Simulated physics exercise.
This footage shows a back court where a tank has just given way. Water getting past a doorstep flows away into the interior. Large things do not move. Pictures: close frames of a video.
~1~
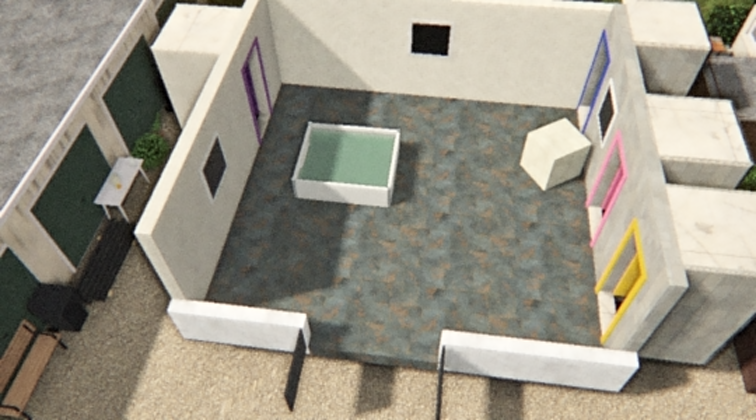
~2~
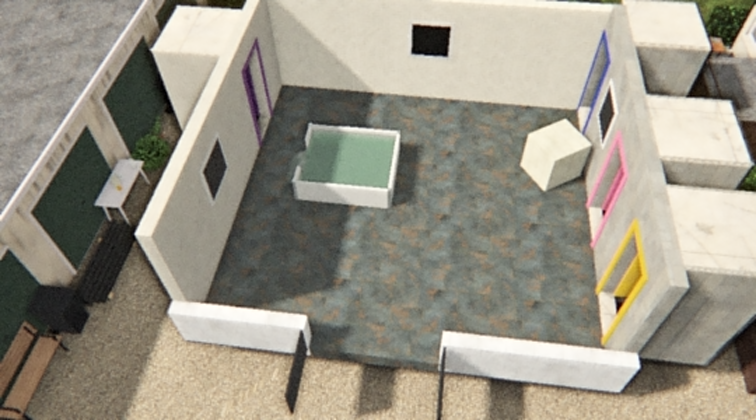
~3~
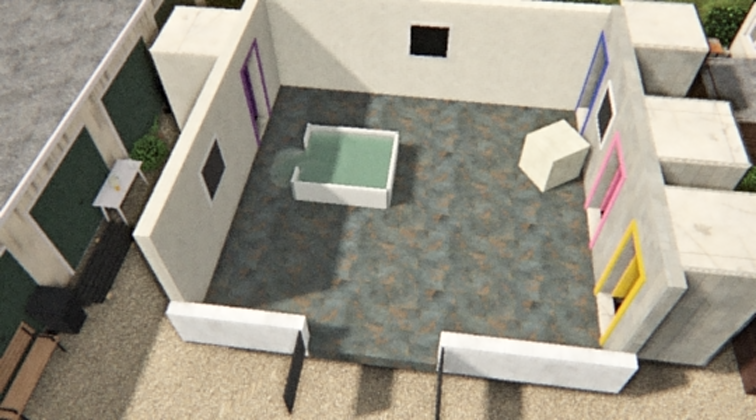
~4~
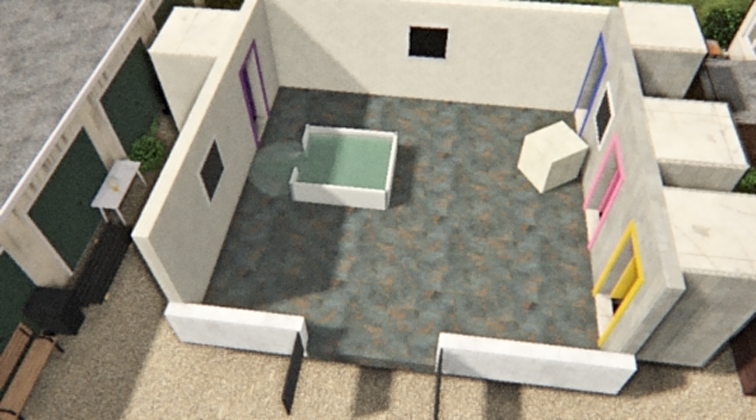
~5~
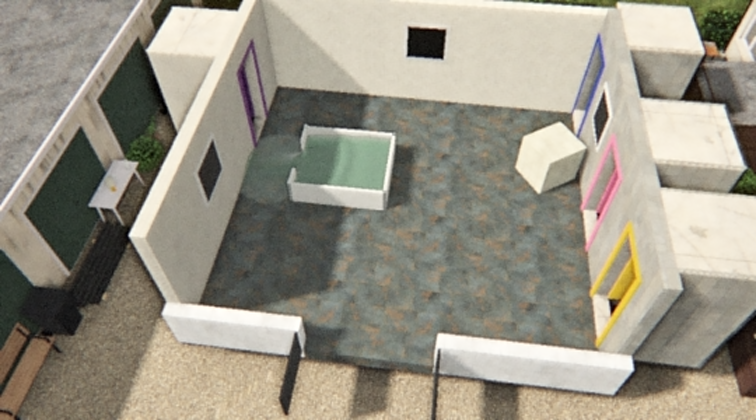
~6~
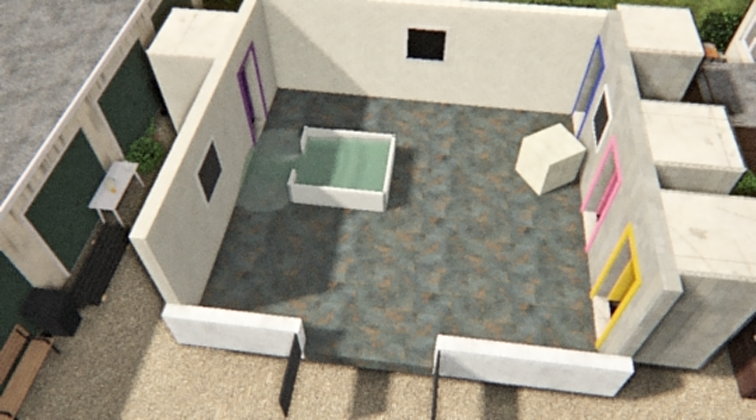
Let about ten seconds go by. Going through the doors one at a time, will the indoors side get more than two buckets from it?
As I see it, blue door: No more than two buckets; pink door: No more than two buckets; yellow door: No more than two buckets; purple door: More than two buckets.
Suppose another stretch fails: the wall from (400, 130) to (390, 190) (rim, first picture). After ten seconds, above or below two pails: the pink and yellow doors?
Pink door: Crosses the line; yellow door: Falls short.
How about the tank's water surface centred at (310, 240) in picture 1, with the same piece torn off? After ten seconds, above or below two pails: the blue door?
As far as I can tell, blue stays within limits.
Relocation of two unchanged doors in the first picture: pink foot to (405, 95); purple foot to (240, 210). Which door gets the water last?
The yellow-painted one comes last.
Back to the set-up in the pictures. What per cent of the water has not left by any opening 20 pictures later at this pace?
Close to 96 %.
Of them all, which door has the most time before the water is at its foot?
My answer: The one in pink.
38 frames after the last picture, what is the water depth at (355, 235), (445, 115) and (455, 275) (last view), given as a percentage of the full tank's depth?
I'd say around 2 per cent, then 4 per cent, then 0 per cent.
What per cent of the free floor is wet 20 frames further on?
Close to 25 %.
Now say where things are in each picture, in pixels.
In the first picture, the water tank at (348, 157) is whole and still.
In the second picture, water pours out at (306, 164) and has run to a hidden place.
In the third picture, water pours out at (305, 165) and has run to (281, 154).
In the fourth picture, water pours out at (303, 166) and has run to (253, 161).
In the fifth picture, the front is at (257, 144), out from the gap at (301, 166).
In the sixth picture, water pours out at (301, 168) and has run to (261, 134).
A moment on, water covers 10 % of the floor; the blue door not reached, the pink door not reached, the yellow door not reached, the purple door under two buckets in.
Next, water covers 15 % of the floor; the blue door not reached, the pink door not reached, the yellow door not reached, the purple door over two buckets in.
Then, water covers 25 % of the floor; the blue door not reached, the pink door not reached, the yellow door not reached, the purple door over two buckets in.
Later, water covers 50 % of the floor; the blue door not reached, the pink door not reached, the yellow door not reached, the purple door over two buckets in.
In the end, water covers 75 % of the floor; the blue door wet at the sill, nothing in, the pink door wet at the sill, nothing in, the yellow door wet at the sill, nothing in, the purple door over two buckets in.
